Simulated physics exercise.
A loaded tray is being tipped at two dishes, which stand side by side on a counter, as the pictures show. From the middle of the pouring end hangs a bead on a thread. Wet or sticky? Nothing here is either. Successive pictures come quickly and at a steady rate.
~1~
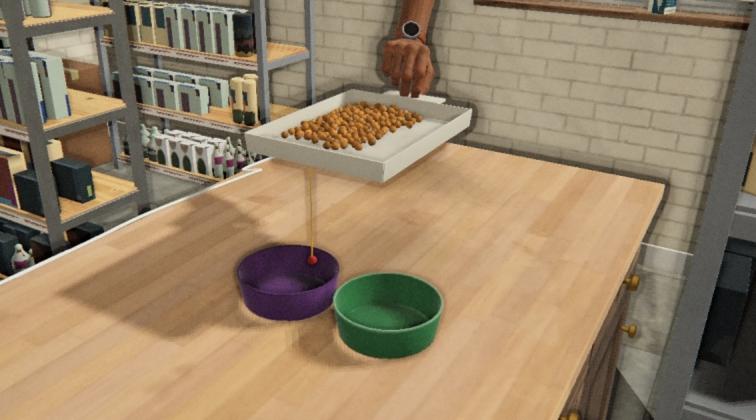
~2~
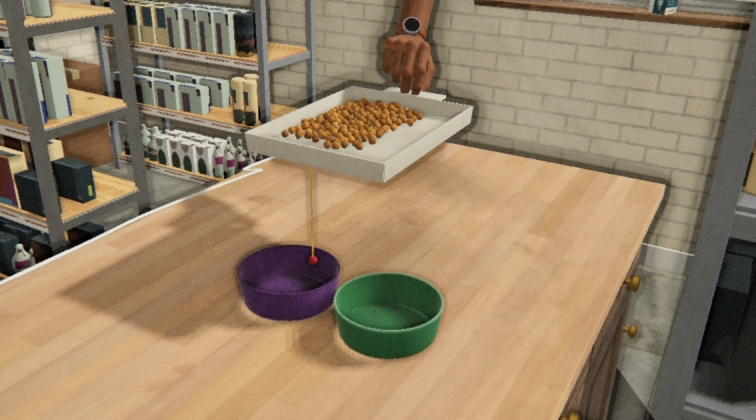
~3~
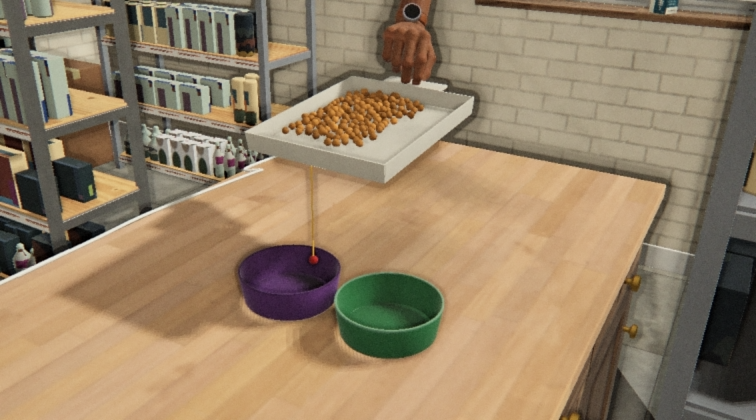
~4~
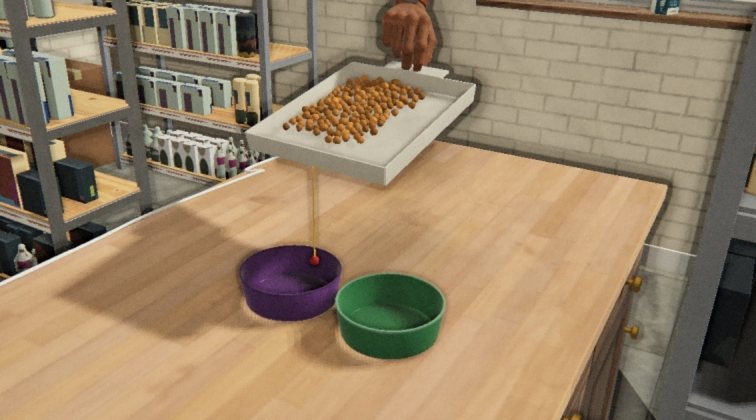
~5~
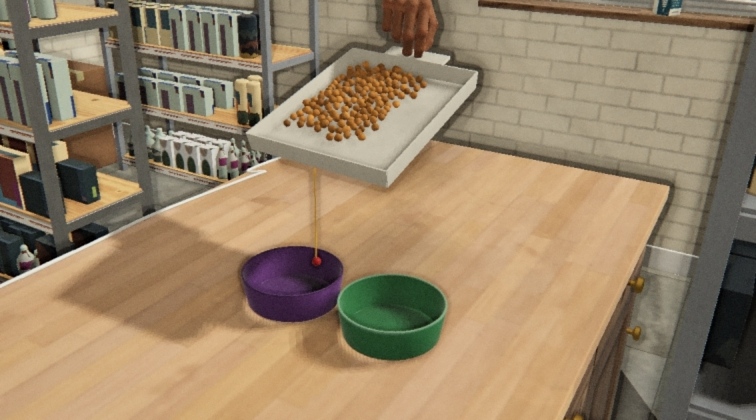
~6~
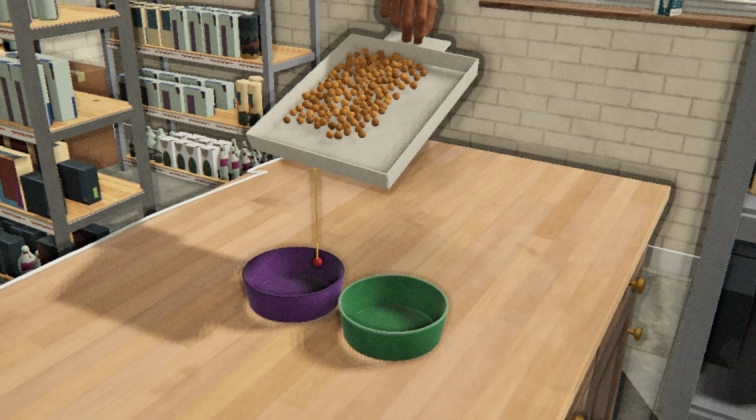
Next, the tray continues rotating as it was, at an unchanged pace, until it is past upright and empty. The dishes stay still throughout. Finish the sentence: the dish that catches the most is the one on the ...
... right.
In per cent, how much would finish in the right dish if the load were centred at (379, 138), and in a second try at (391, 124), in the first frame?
You'd get 30 % the first time and 30 % the second.
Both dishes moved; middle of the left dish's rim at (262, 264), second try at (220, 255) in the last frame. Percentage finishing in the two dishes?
Around 50 per cent for the first position, around 40 per cent for the second.
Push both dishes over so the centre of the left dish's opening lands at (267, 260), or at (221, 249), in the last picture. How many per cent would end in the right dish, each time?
Trial 1 near 40 percent, trial 2 near 30 percent.
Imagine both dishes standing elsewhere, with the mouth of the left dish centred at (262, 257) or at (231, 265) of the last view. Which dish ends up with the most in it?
The rightmost dish, then the rightmost dish.
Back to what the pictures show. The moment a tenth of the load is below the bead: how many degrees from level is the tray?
90° or so.
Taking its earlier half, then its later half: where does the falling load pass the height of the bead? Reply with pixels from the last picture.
About (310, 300) to begin with, then about (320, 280).
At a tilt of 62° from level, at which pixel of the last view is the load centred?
Around (329, 142).
Soon, tray tipped steeply; nearly all on the tray; a stray few in the air.
A while on, tray tipped right over; most on the tray; a stray few in the right dish; a small part outside both; a stray few in the air.
Towards the end, tray tipped past a quarter turn; about a quarter in the right dish; a small part in the left dish; about half outside both; a stray few in the air.
Finally, tray tipped past a quarter turn; about a quarter in the right dish; a small part in the left dish; about two thirds outside both.
